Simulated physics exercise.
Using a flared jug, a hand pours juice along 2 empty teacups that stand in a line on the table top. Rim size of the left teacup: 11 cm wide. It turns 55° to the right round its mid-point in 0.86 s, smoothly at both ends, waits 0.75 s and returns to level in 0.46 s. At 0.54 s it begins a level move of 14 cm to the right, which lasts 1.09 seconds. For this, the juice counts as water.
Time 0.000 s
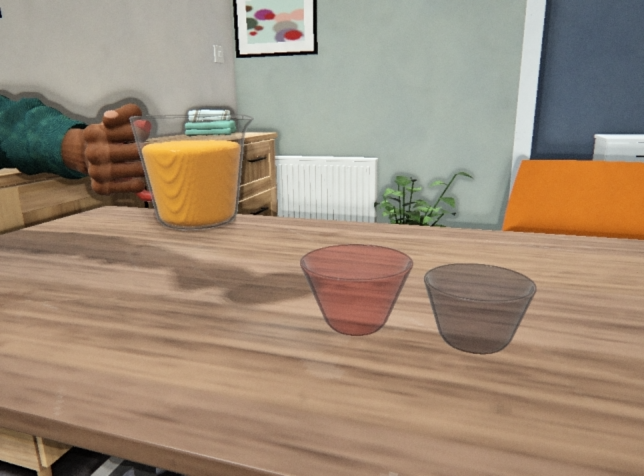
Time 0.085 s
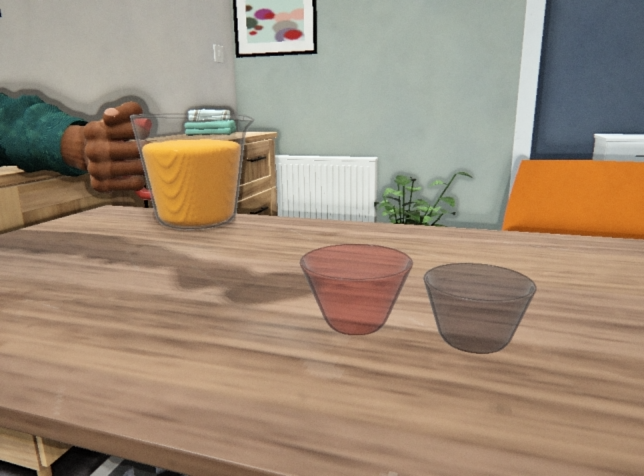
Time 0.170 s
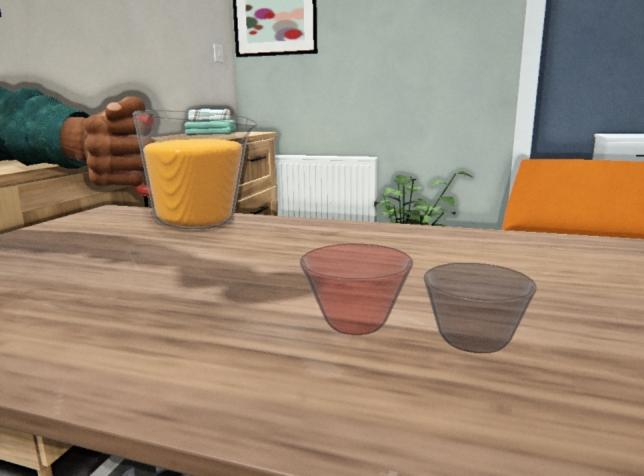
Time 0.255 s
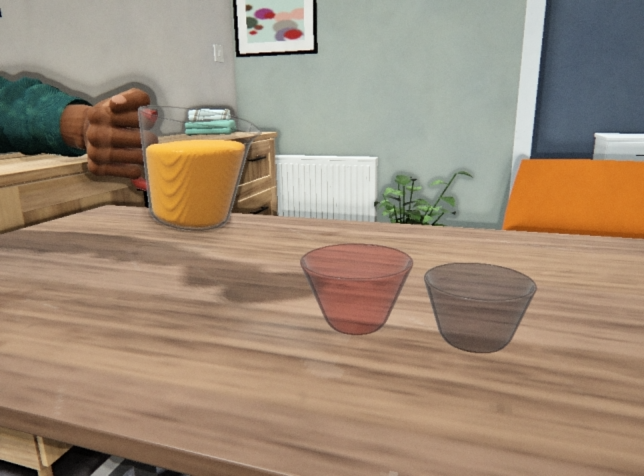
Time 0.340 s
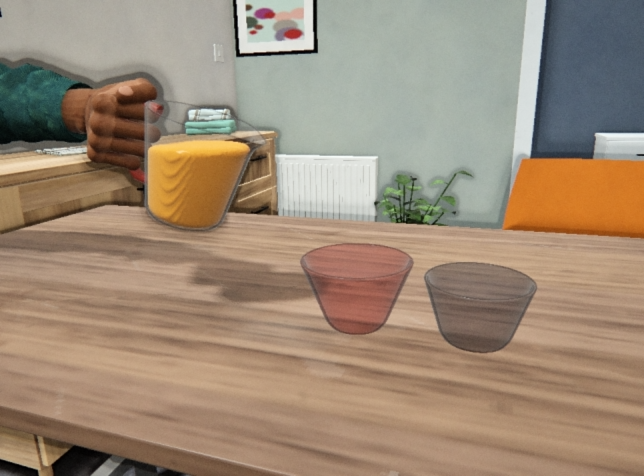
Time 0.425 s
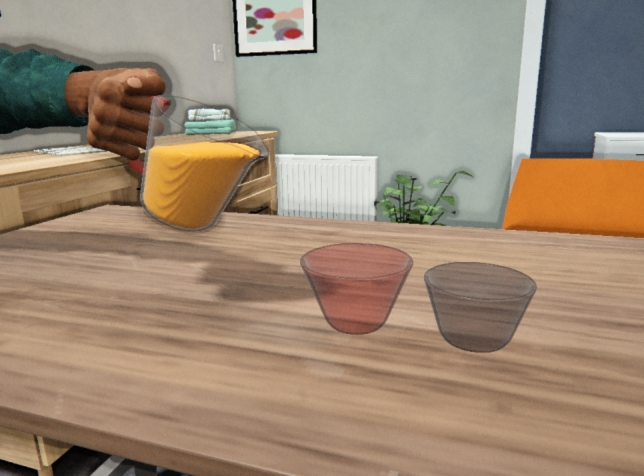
A hand tilting a flared clear jug of orange-yellow juice to the right above a wooden table with two empty cups.
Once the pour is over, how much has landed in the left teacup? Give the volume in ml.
Something like 190 ml ends up there.
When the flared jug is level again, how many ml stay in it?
It ends up holding near 260 ml.
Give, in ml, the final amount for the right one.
I'd put it at near 80 ml.
After 0.88 s the tilt is 55° and from the left they hold 50 ml, 0 ml, the flared jug 475 ml, and 15 ml is on the table top.
After 1.21 s the tilt is 55° and from the left they hold 165 ml, 5 ml, the flared jug 360 ml, and 25 ml is on the table top.
After 1.55 s the tilt is 55° and from the left they hold 195 ml, 35 ml, the flared jug 290 ml, and 50 ml is on the table top.
After 1.93 s the tilt is 11° and from the left they hold 195 ml, 80 ml, the flared jug 265 ml, and 55 ml is on the table top.
In the end from the left they hold 195 ml, 80 ml, the flared jug 265 ml, and 55 ml is on the table top.
